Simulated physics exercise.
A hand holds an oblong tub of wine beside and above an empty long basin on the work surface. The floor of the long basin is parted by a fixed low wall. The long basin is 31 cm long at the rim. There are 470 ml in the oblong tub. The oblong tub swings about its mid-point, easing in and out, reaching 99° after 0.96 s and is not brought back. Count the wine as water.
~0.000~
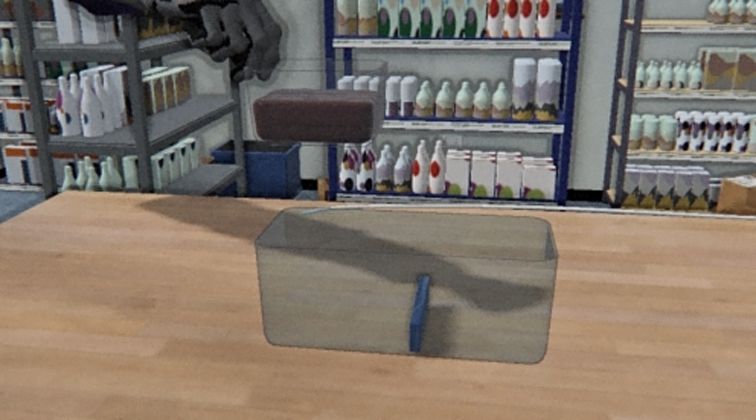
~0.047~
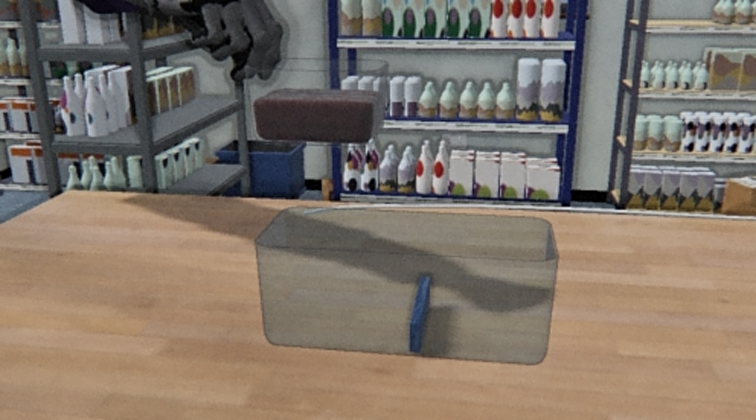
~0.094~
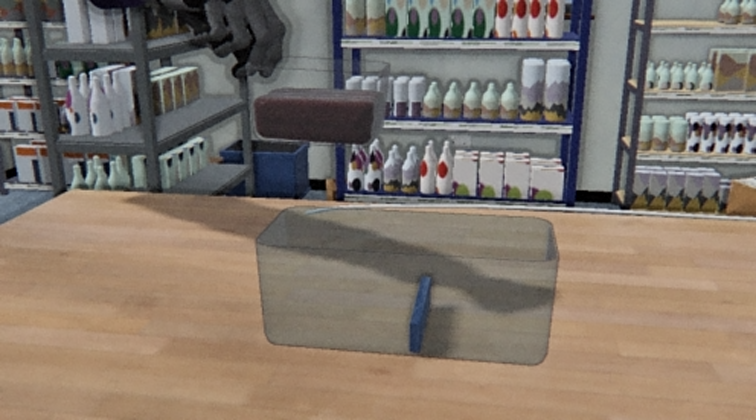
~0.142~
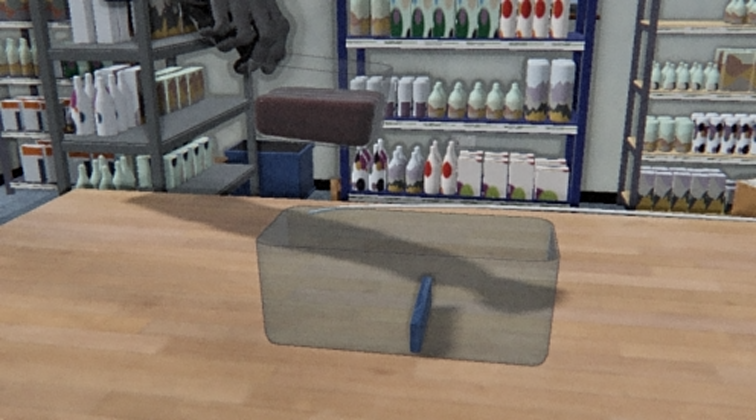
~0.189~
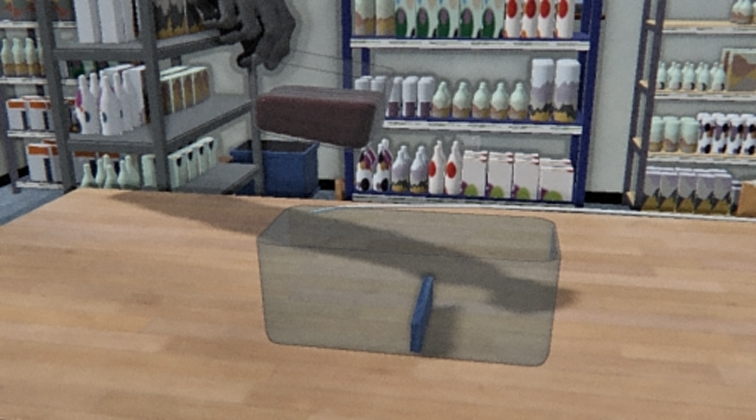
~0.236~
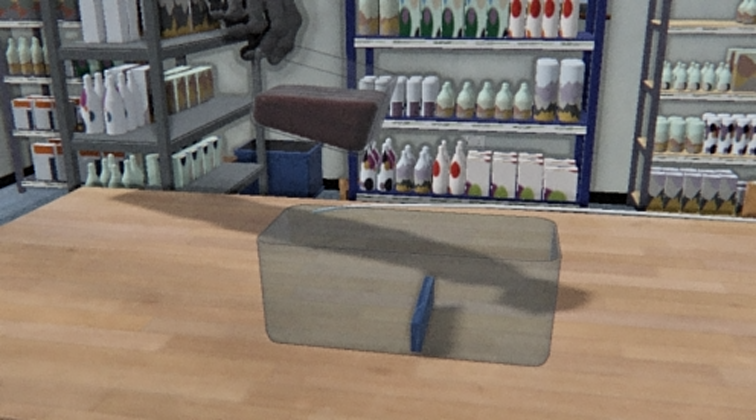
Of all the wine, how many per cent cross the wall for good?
Roughly 61 per cent is past the wall.
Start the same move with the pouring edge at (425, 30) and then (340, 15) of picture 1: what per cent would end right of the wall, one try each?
In turn about 90 and 25 per cent.
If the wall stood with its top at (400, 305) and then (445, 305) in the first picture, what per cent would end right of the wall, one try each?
First 85, then 30 per cent.
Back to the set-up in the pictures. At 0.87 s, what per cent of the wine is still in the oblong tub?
Some 16 per cent.
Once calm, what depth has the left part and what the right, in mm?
Some 8 mm on the left and 18 mm on the right.
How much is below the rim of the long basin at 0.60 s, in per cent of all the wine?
Some 5 per cent.
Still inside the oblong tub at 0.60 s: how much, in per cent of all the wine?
About 62 per cent.
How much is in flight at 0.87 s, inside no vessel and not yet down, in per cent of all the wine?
Some 12 per cent.
After 0.60 s the tilt is 69° and 62 per cent is still to pour, 2 is left of the wall and 3 right of it.
After 0.87 s the tilt is 97° and 16 per cent is still to pour, 12 is left of the wall and 60 right of it.
After 1.15 s the tilt is 99° and 2 per cent is still to pour, 34 is left of the wall and 61 right of it.
After 1.46 s the tilt is 99° and 0 per cent is still to pour, 38 is left of the wall and 61 right of it.
In the end 38 per cent lies left of the wall, 61 right of it and 1 outside.
